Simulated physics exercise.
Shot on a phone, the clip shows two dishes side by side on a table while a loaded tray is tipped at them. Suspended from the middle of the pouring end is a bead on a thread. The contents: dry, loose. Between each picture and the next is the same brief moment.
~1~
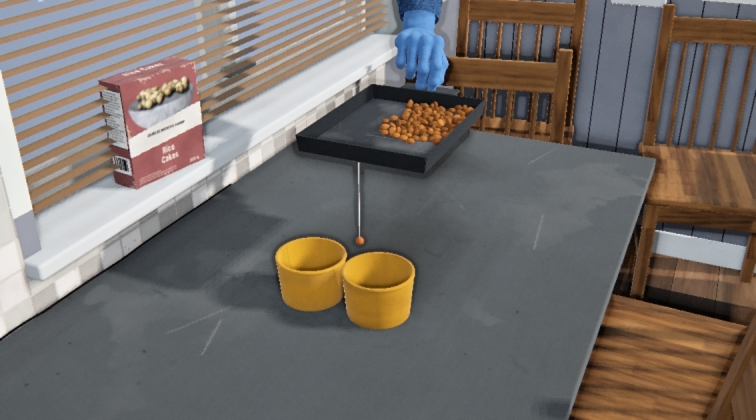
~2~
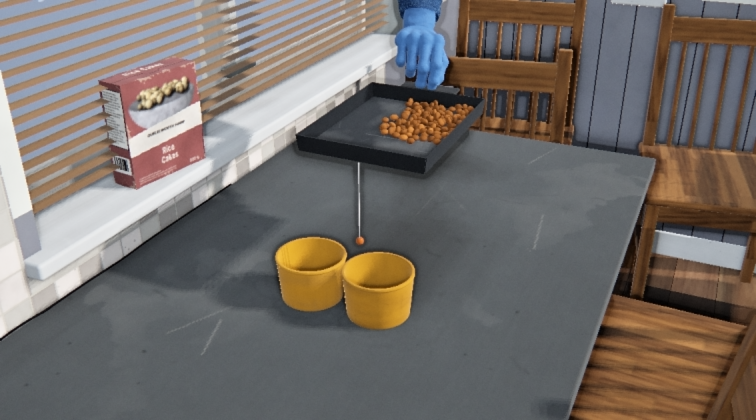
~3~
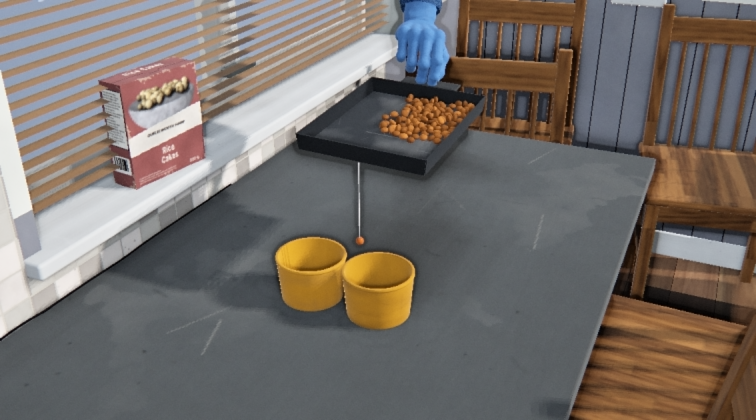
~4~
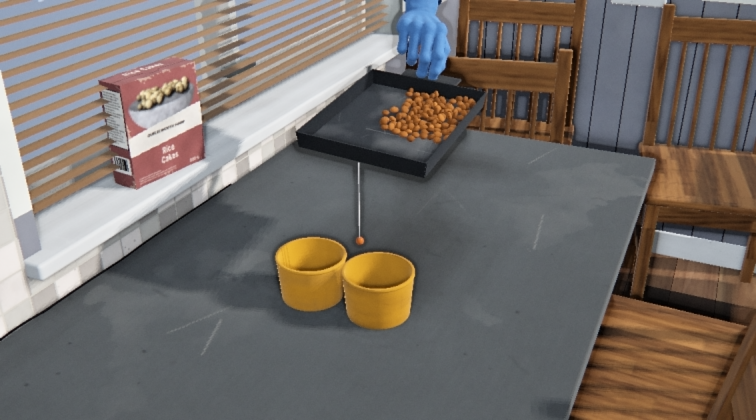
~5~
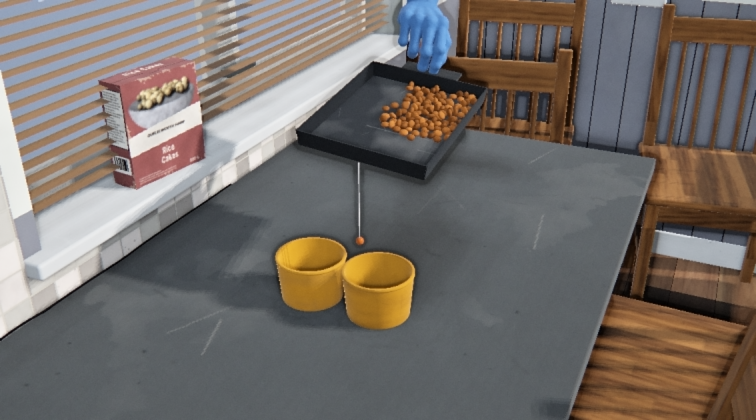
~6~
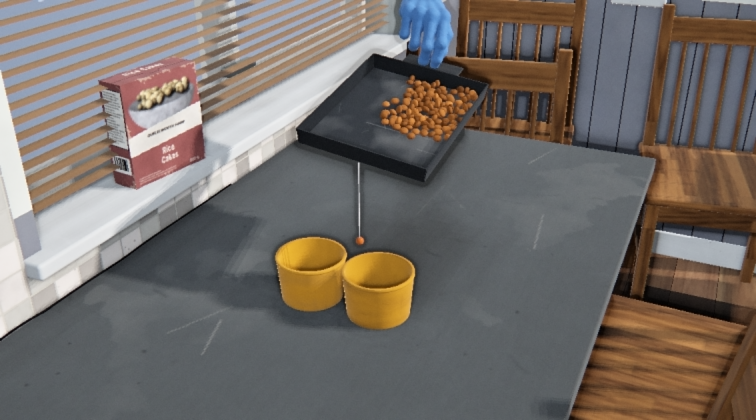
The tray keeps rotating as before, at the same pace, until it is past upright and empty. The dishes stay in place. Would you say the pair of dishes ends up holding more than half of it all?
I would say no, less than half.
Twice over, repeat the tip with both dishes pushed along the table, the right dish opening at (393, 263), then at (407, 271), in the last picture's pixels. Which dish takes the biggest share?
Result, try one: The right of the two; try two: The right of the two.
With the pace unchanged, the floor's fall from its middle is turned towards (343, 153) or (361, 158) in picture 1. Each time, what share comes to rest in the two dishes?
80 %, give or take, and then 80 %.
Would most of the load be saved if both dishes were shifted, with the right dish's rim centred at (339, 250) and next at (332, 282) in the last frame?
With the first shift the pair saves less than a half; with the second, less than a half.
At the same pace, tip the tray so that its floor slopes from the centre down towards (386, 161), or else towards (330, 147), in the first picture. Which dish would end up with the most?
Note: Place 1, the dish at the right; place 2, the dish at the left.
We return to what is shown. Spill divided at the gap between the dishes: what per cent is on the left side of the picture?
0 per cent or thereabouts.
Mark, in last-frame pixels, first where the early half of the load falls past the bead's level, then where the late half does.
First close to (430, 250), next close to (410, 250).
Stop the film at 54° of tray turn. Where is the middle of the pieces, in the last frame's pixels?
The middle of the load sits near (429, 139).
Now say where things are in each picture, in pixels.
The first frame shows corners of the pouring end near (299, 134) and (425, 156), level; middle of the load near (429, 120), bits of cat kibble; left dish near (295, 287); right dish near (363, 305); bead on its thread near (360, 241).
The second frame shows corners of the pouring end near (299, 134) and (425, 157), level; middle of the load near (429, 119).
The third frame shows corners of the pouring end near (299, 133) and (425, 159), tipped barely, lowest at the right corner; middle of the load near (429, 117).
The fourth frame shows corners of the pouring end near (299, 131) and (425, 162), tipped a little, lowest at the right corner; middle of the load near (430, 114).
The fifth frame shows corners of the pouring end near (299, 129) and (425, 164), tipped a little, lowest at the right corner; middle of the load near (430, 110).
The sixth frame shows corners of the pouring end near (299, 128) and (425, 167), tipped a little, lowest at the right corner; middle of the load near (430, 107); left dish near (295, 287); right dish near (363, 305).
Shortly afterwards, tray tipped steeply; the whole lot on the tray.
Next, tray tipped right over; near half on the tray; a little in the right dish; near a quarter outside both; a little in the air.
Some moments later, tray tipped past a quarter turn; only a few on the tray; a little in the right dish; the bulk outside both.
In the end, tray tipped past a quarter turn; a little in the right dish; none at all in the left dish; the bulk outside both.
